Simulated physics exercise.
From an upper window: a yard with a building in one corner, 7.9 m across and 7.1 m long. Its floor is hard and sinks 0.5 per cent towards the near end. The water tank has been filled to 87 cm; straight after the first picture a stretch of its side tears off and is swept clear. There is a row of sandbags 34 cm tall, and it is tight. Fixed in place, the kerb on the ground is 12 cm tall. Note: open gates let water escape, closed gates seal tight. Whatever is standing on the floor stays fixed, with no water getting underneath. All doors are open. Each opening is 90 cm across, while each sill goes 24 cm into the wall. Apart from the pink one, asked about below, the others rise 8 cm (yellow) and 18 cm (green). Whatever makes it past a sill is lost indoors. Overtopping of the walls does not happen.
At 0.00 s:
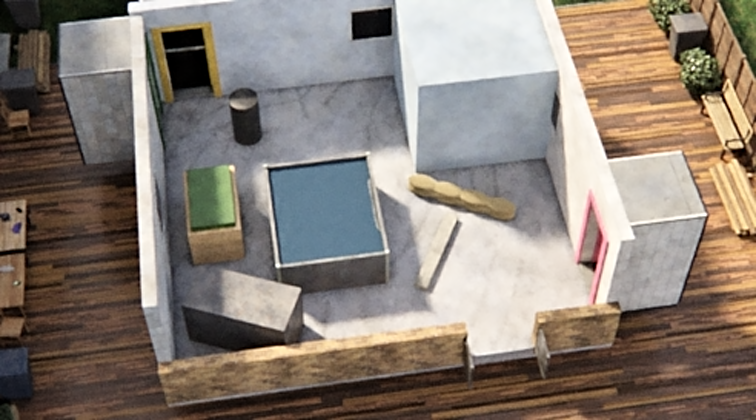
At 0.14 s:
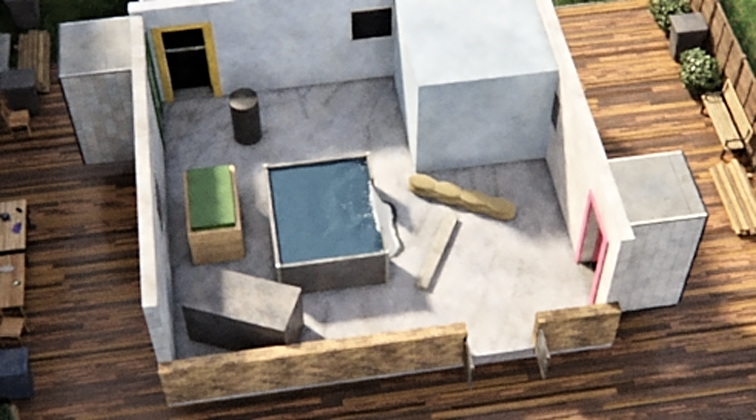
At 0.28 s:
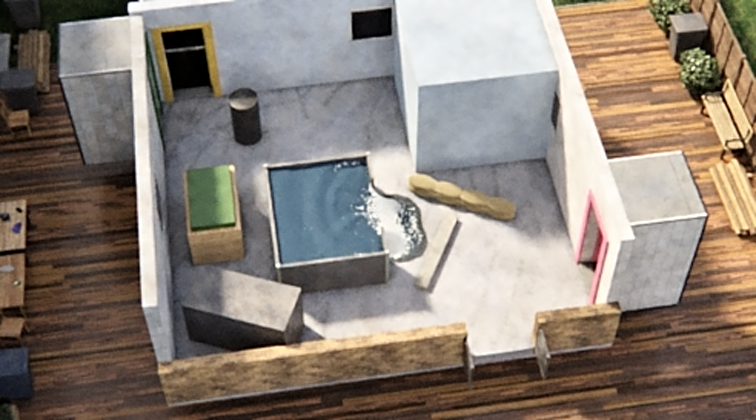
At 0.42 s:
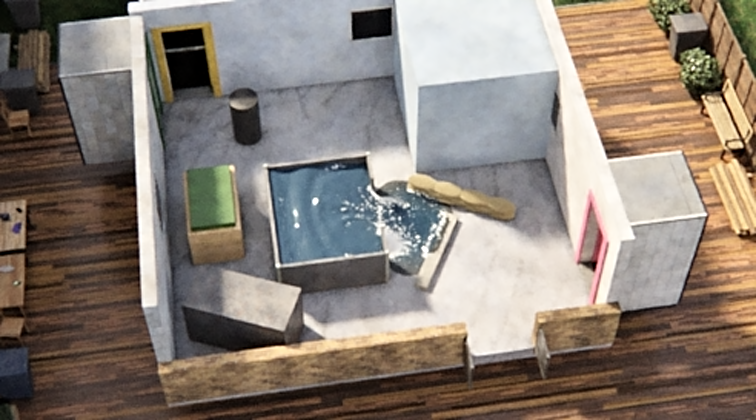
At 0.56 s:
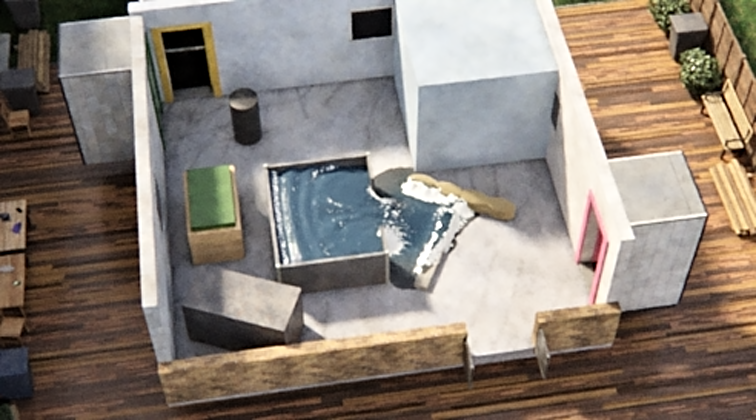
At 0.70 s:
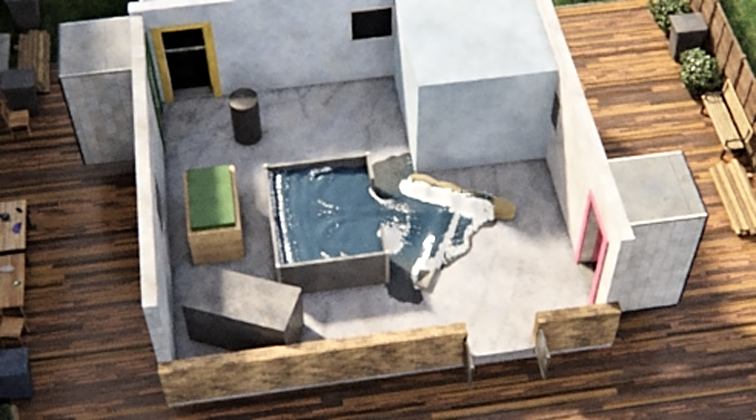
The clip opens on a high view of a roofless, pale-walled building where a square tank of still water stands on the floor. Part of its right side gives way, and water pours out, foaming across the floor to the right, spreading around the kerb and reaching over the low row of sandbags.
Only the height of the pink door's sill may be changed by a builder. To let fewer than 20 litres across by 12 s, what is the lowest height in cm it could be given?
The lowest such height is close to 35 cm.
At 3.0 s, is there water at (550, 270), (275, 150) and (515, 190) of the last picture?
Awash; untouched; awash.
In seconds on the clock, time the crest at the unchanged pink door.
Around 3.0 s.
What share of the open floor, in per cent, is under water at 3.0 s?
I'd say near 45 percent.
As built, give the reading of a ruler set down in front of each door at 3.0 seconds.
Before yellow it's 0 cm, before pink 32 cm, before green 0 cm.
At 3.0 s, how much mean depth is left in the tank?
It averages close to 39 centimetres.
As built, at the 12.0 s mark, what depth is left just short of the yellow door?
Lab note: Depth approx. 5.5 cm.
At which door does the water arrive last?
Last in line is the green one.
After 1.4 s water covers 30 % of the floor, deepest (54 cm) near (439, 216); it has not reached the pink door.
After 3.0 s water covers 45 % of the floor, deepest (43 cm) near (591, 329); 32 cm at the pink door, 204 litres in over its 8 cm sill.
After 12.0 s water covers 95 % of the floor, deepest (12 cm) near (422, 351); 8 cm at the pink door, 552 litres in over its 8 cm sill.
At the pink door as built, the water arrived by 1.5 s and peaked near 32 cm at 3.0 s.
Run again over the same 12 s with other heights there, 52 litres in over 29.5 cm, 5 litres over 40 cm. The limit of 20 litres is kept from about 35 cm up.
